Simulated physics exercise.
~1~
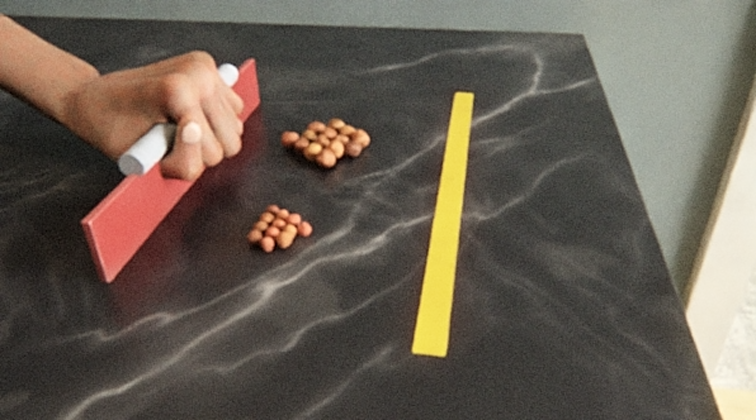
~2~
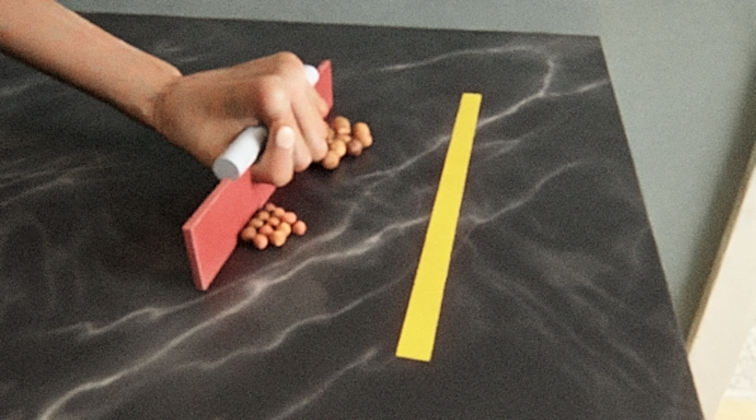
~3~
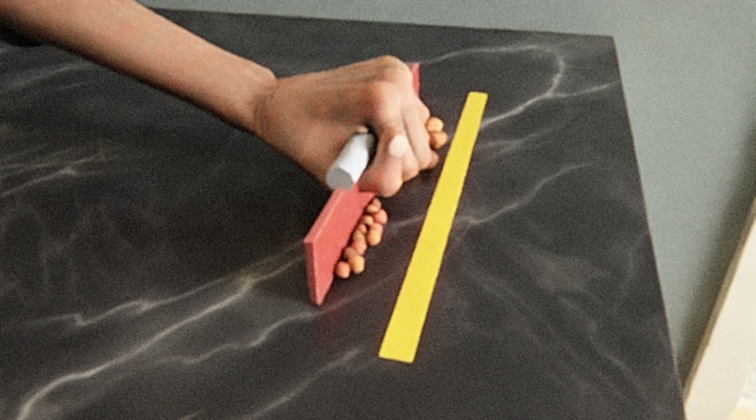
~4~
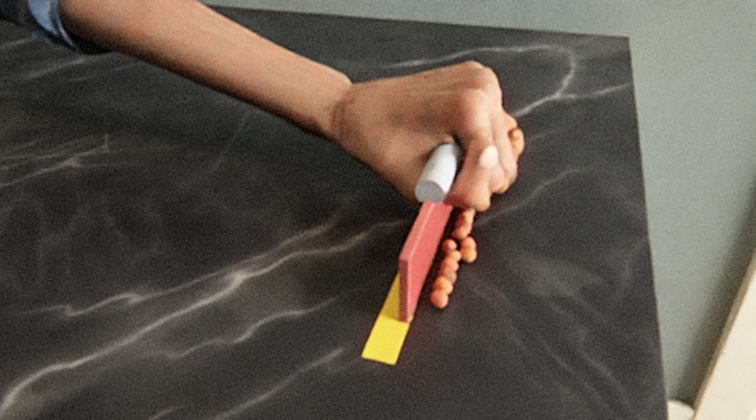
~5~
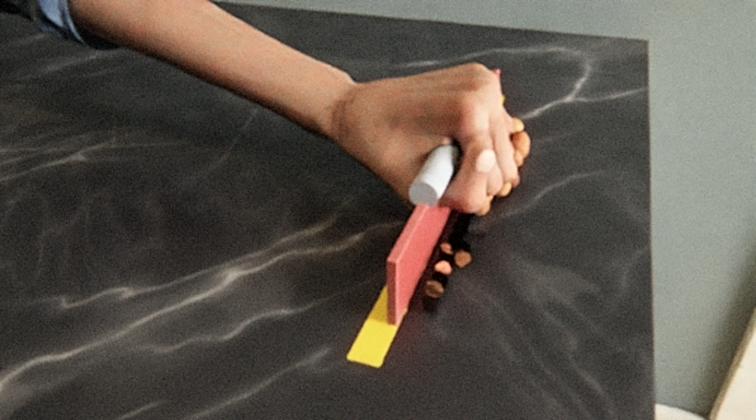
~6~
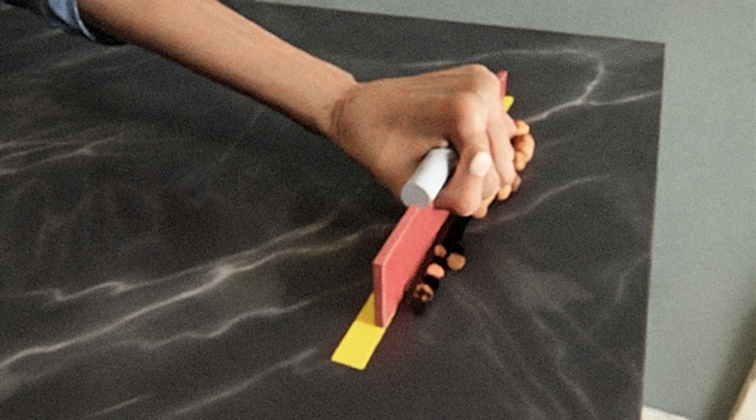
The clip opens on a hand gripping the pale handle of a red scraper on a dark, veined tabletop, with two clusters of small orange-brown balls to its right and a yellow strip of tape beyond them. The hand sweeps the scraper right until it meets both clusters. It keeps pushing, bunching the balls into a loose line along the blade as they near the tape. The scraper reaches the yellow strip and stops there, partly covering it. The view drifts slightly sideways while the hand holds still, and both groups remain on the table in front of the blade.
